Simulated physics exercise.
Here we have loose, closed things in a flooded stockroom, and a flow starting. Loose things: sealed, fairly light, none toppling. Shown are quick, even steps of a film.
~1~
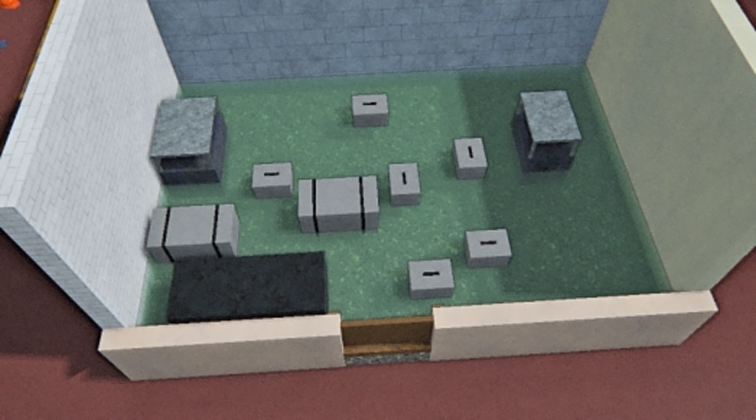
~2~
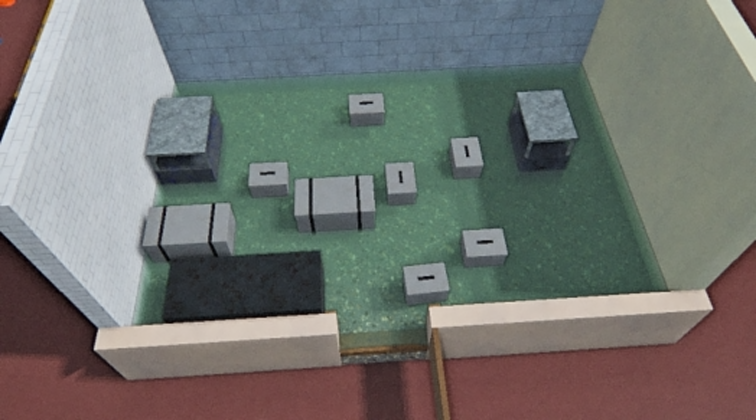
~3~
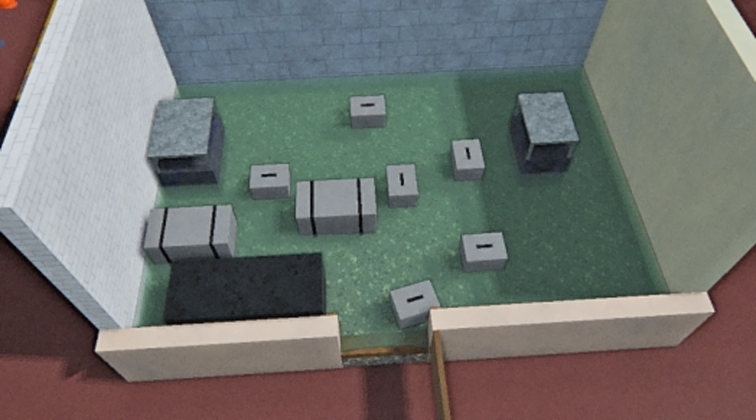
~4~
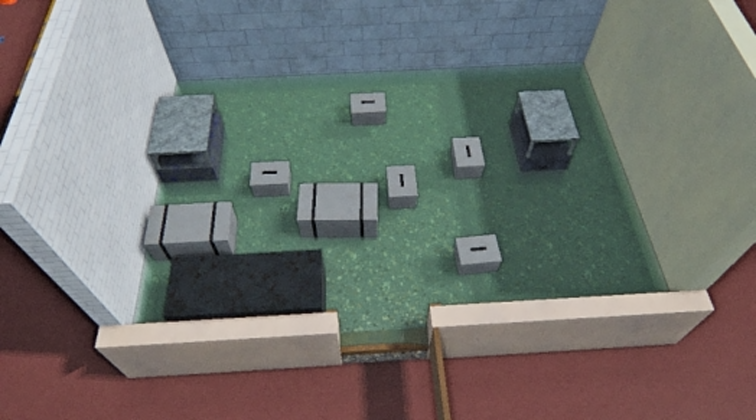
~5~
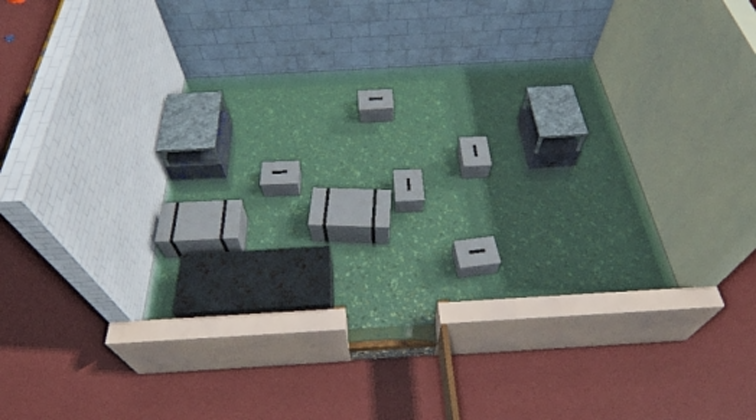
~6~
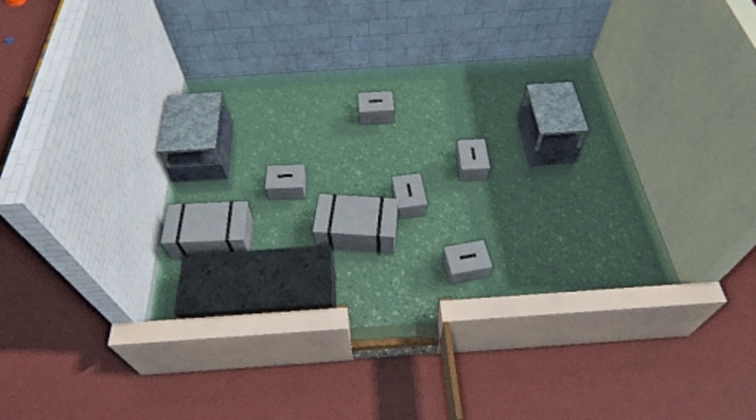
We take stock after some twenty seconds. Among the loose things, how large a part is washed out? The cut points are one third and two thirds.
Watching it, I'd put the amount that escapes at two thirds or higher.
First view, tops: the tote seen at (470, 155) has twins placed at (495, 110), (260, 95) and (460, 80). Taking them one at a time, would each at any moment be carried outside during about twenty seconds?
Lab note - results by position: Retained, retained, retained.
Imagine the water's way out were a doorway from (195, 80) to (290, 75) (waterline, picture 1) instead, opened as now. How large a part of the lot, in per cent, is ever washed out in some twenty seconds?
Fraction out: Near 60 %.
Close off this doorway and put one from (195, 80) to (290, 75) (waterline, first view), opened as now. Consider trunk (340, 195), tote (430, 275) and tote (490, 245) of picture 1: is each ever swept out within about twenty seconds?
In that order: Through, no, inside.
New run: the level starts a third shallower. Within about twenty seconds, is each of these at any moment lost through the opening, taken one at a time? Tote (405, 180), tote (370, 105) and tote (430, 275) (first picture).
In turn: Swept away, remains, swept away.
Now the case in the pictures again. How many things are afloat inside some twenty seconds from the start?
The answer would be 1.
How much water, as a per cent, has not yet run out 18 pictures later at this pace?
I'd say close to 72 percent.
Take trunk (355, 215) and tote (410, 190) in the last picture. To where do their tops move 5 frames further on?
(368, 290) and (416, 236), about.
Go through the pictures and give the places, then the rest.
The first picture shows a tote at (488, 243) floats; a trunk at (338, 196), afloat; 0 of 8 have shifted.
The second picture shows a tote at (485, 242) floats; a trunk at (334, 195) floats; 0 of 8 have shifted.
The third picture shows a tote at (484, 247) floats; a trunk at (336, 198) floats; 1 of 8 have shifted.
The fourth picture shows a tote at (478, 249), afloat, close to its start; a trunk at (338, 201) floats, close to its start; 3 of 8 have shifted.
The fifth picture shows a tote at (477, 252), afloat, close to its start; a trunk at (350, 207), afloat, close to its start; 4 of 8 have shifted.
The sixth picture shows a tote at (468, 257), afloat, a stride from its start; a trunk at (356, 215) floats, a stride from its start; 7 of 8 have shifted.
A moment on, 2 of 8 are out; 6 afloat.
Next, 4 of 8 are out; 4 afloat.
Later, 6 of 8 are out; 2 afloat.
In the end, 6 of 8 are out; 1 afloat.
